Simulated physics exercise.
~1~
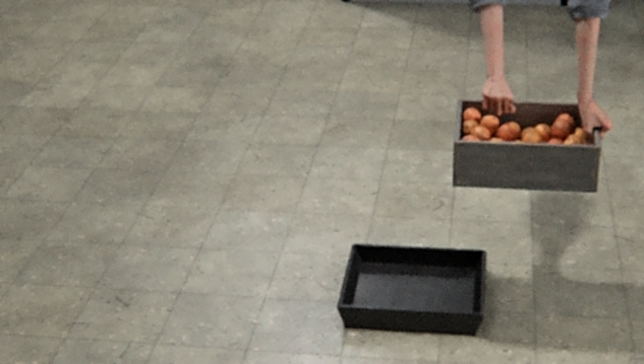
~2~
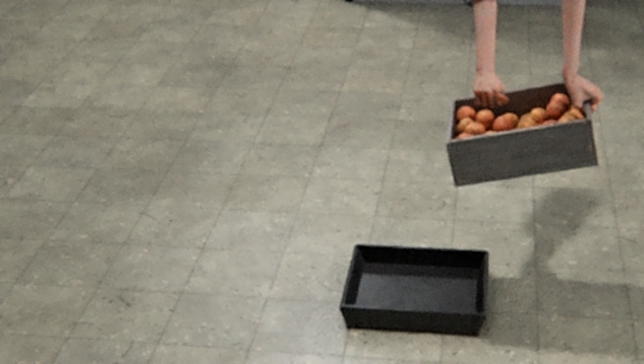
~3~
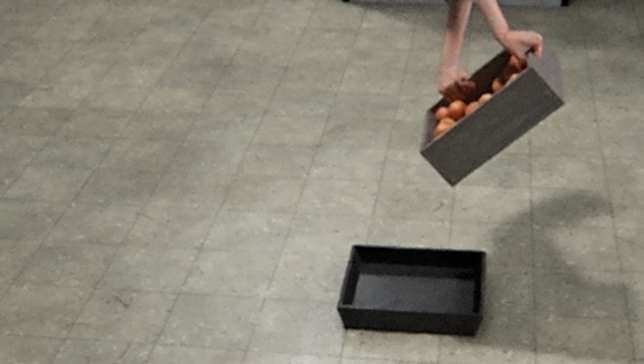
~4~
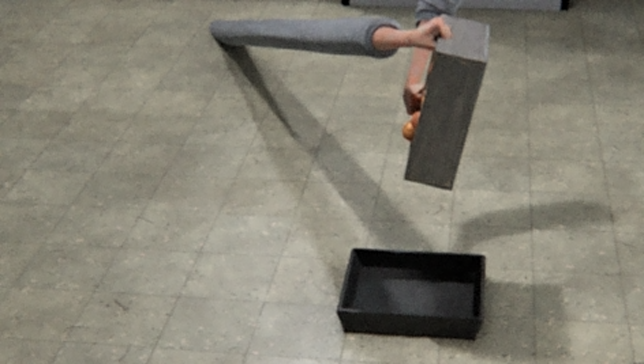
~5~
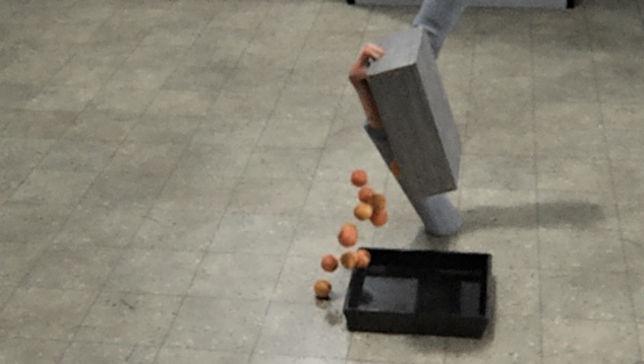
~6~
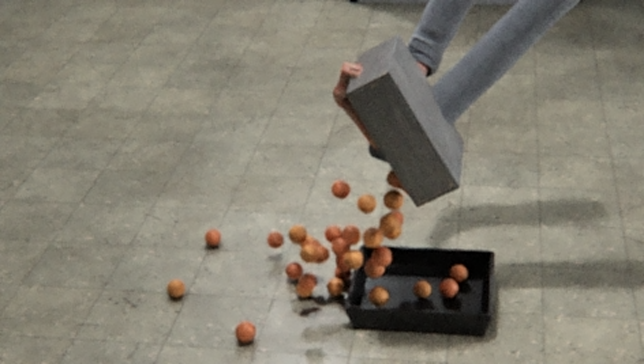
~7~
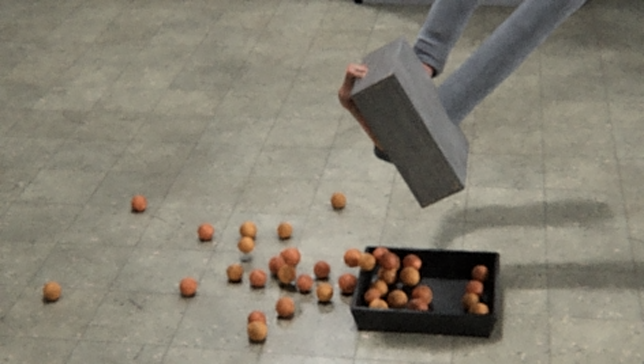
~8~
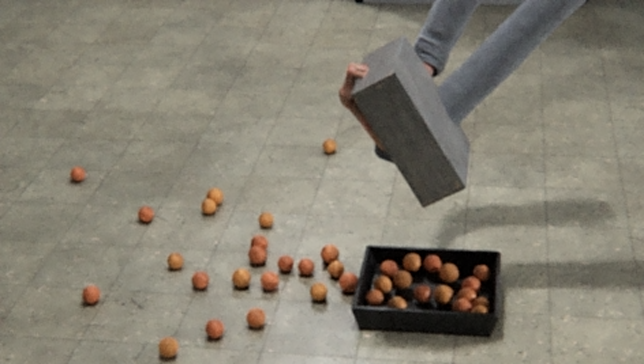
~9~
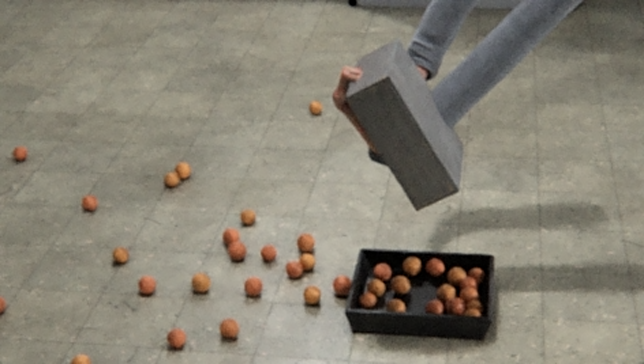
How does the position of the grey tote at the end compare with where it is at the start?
At the end the grey tote is clearly farther to the left than at the start, and only slightly higher in the view.
